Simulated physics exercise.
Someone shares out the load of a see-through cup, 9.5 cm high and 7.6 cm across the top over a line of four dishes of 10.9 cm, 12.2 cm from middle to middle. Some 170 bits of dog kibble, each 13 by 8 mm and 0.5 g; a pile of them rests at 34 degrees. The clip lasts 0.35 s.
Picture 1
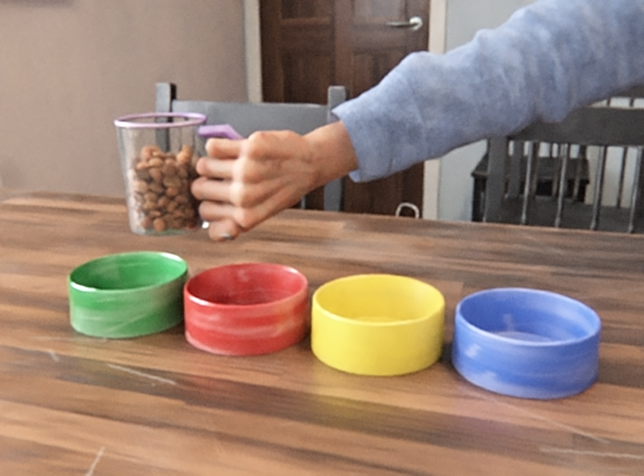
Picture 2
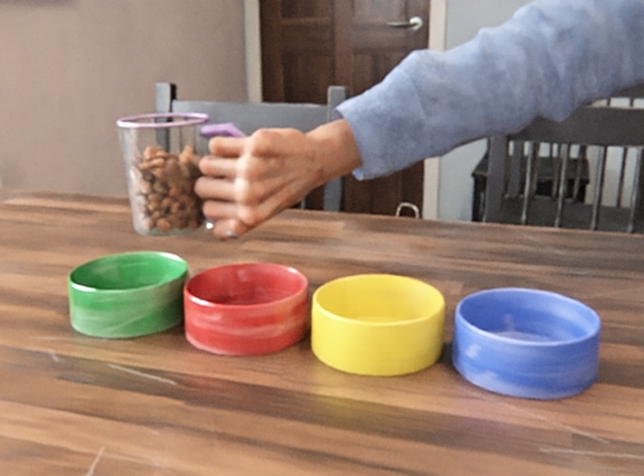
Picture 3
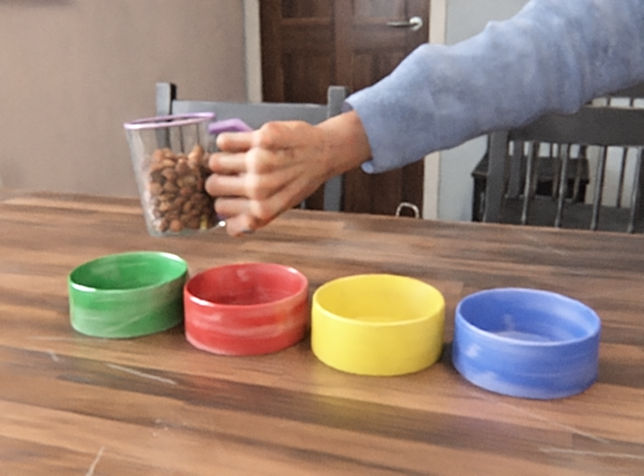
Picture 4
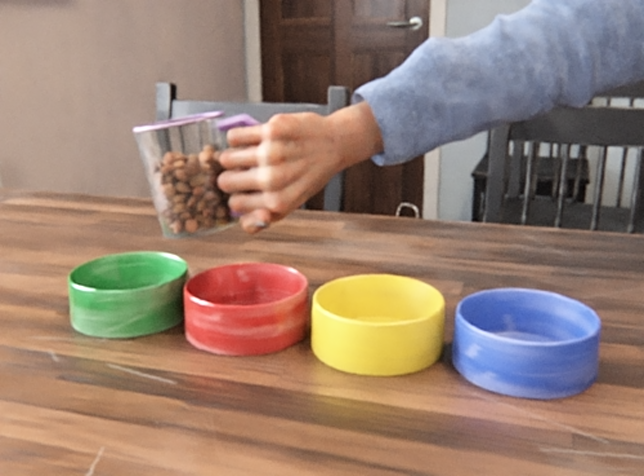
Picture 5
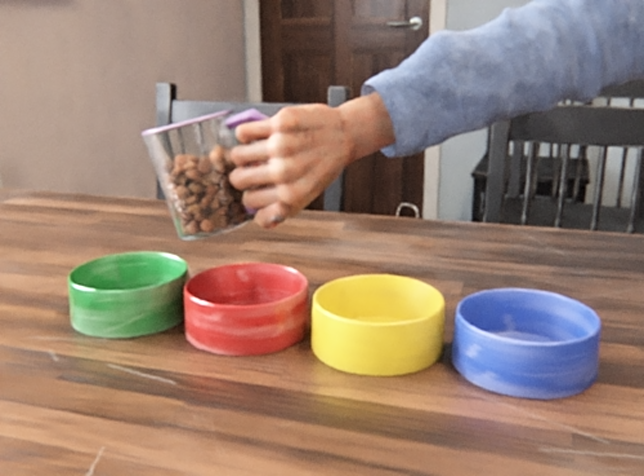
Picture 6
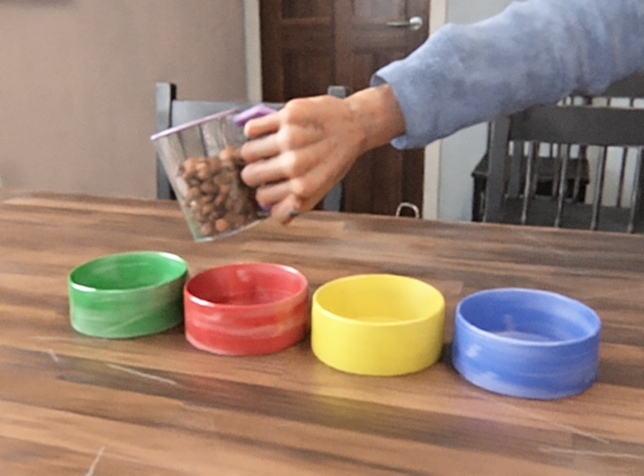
Above four coloured bowls on a wooden table, a hand gradually tilts a clear cup of brown pieces leftward.
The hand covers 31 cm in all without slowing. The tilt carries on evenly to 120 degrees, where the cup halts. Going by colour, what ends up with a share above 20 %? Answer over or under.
Red under, blue under, green under, yellow over, counter over.
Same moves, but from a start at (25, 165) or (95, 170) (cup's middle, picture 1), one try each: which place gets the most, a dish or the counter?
The winner: Red, then yellow.
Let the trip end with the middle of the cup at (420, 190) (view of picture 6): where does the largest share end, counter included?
The winner: Yellow.
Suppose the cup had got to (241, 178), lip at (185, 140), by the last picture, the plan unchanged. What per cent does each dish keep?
Red 0, blue 10, green 0, yellow 60.
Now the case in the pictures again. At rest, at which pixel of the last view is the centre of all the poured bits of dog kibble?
Around (416, 339).
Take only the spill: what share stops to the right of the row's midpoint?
Some 100 per cent.
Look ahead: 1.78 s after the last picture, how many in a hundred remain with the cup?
About 30 per cent.
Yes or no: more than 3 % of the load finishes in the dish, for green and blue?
Green no, blue yes.
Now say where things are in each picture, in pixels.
In the first picture, cup at (166, 173), tilt 0 degrees, lip at (124, 119), moved 0.0 cm; middle of the pieces at (164, 189); green dish at (129, 271); red dish at (247, 284); yellow dish at (378, 298); blue dish at (527, 314).
In the second picture, cup at (169, 174), tilt 1 degrees, lip at (126, 120), moved 0.3 cm; middle of the pieces at (168, 189).
In the third picture, cup at (179, 174), tilt 5 degrees, lip at (133, 123), moved 1.3 cm; middle of the pieces at (179, 190).
In the fourth picture, cup at (191, 175), tilt 10 degrees, lip at (142, 128), moved 2.5 cm; middle of the pieces at (192, 191).
In the fifth picture, cup at (203, 176), tilt 14 degrees, lip at (151, 132), moved 3.7 cm; middle of the pieces at (205, 192).
In the sixth picture, cup at (215, 176), tilt 19 degrees, lip at (160, 137), moved 4.8 cm; middle of the pieces at (218, 193); green dish at (129, 271); red dish at (247, 284); yellow dish at (378, 298); blue dish at (527, 314).
Then, 0.74 s after the last picture, tilt 66 degrees; cup holds 100 %.
Then, 1.23 s after the last picture, tilt 98 degrees; cup holds 95 %, yellow 5 %.
Then, 1.78 s after the last picture, tilt 120 degrees; cup holds 30 %, blue 10 %, yellow 35 %.
In the end, red 0 %, blue 10 %, green 0 %, yellow 50 %, counter 40 %.
